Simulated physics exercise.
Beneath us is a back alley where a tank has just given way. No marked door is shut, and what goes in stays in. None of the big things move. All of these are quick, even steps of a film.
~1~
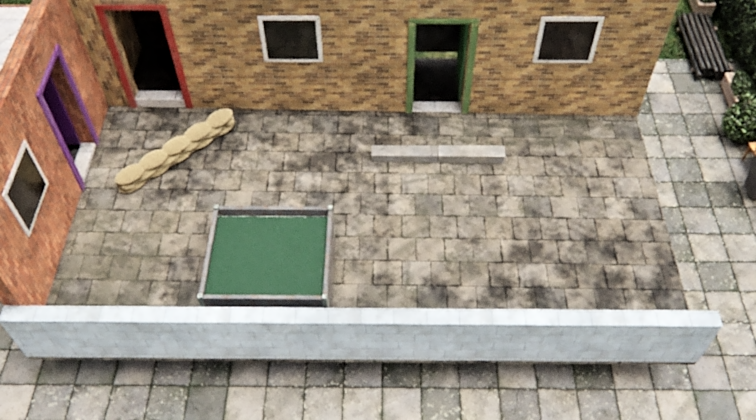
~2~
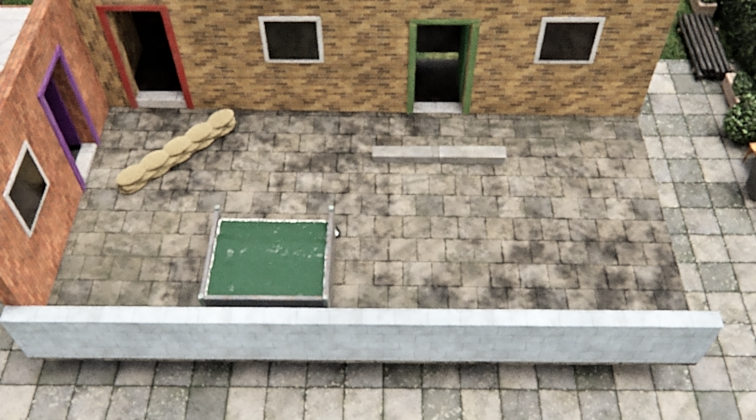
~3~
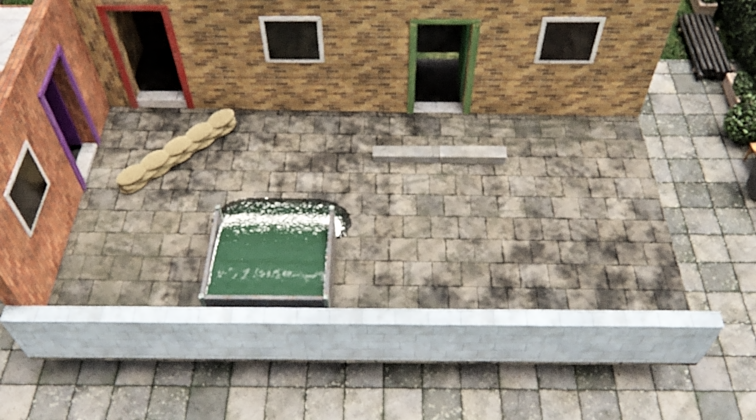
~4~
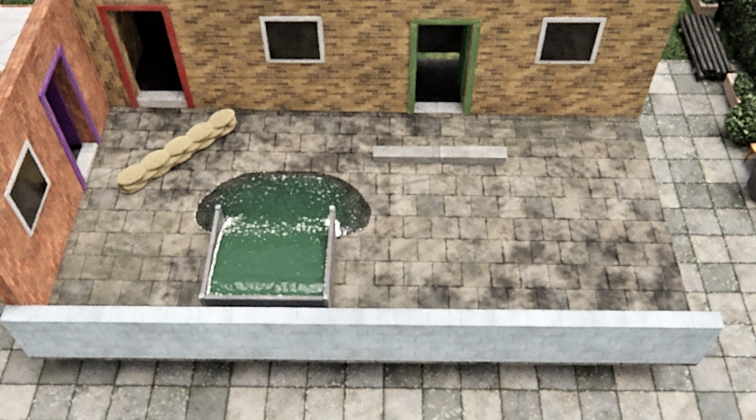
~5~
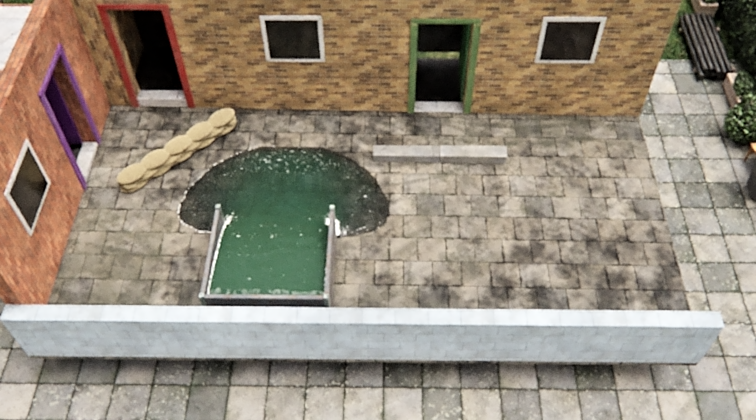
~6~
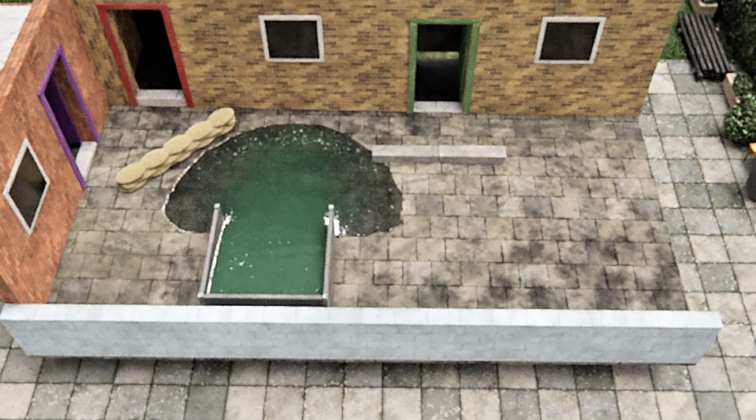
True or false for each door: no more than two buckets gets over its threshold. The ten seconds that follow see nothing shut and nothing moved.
The green door - false; the red door - true; the purple door - true.
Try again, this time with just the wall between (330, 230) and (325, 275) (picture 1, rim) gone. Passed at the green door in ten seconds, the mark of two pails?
Note: Green door admits less.
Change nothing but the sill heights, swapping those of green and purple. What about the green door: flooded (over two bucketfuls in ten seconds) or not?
In short, the green door admits less.
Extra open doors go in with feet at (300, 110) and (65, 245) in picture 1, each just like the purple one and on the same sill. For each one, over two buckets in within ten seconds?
The first door runs past the limit, while the second remains below the limit.
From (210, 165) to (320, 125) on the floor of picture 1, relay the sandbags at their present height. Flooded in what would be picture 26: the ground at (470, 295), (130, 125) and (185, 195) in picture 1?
Point by point: No flooding; inundated; inundated.
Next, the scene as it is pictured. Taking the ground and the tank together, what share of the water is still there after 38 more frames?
78 per cent.
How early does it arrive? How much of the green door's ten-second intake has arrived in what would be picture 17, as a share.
Near 5 in a hundred.
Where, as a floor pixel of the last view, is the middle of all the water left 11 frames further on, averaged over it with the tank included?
Near (299, 181) in the last view.
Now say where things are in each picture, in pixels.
The first frame shows still water in the tank at (269, 254).
In the second frame, the front is at a hidden place, out from the gap on the tank's far side.
In the third frame, water pours out on the tank's far side and has run to (346, 222).
In the fourth frame, the front is at (352, 191), out from the gap on the tank's far side.
In the fifth frame, the front is at (326, 152), out from the gap on the tank's far side.
In the sixth frame, the front is at (323, 130), out from the gap on the tank's far side.
A moment on, water covers 20 % of the floor; the green door not reached, the red door not reached, the purple door not reached.
Next, water covers 35 % of the floor; the green door under two buckets in, the red door wet at the sill, nothing in, the purple door not reached.
Then, water covers 55 % of the floor; the green door under two buckets in, the red door wet at the sill, nothing in, the purple door wet at the sill, nothing in.
Later, water covers 80 % of the floor; the green door over two buckets in, the red door wet at the sill, nothing in, the purple door wet at the sill, nothing in.
In the end, water covers 75 % of the floor; the green door over two buckets in, the red door wet at the sill, nothing in, the purple door wet at the sill, nothing in.
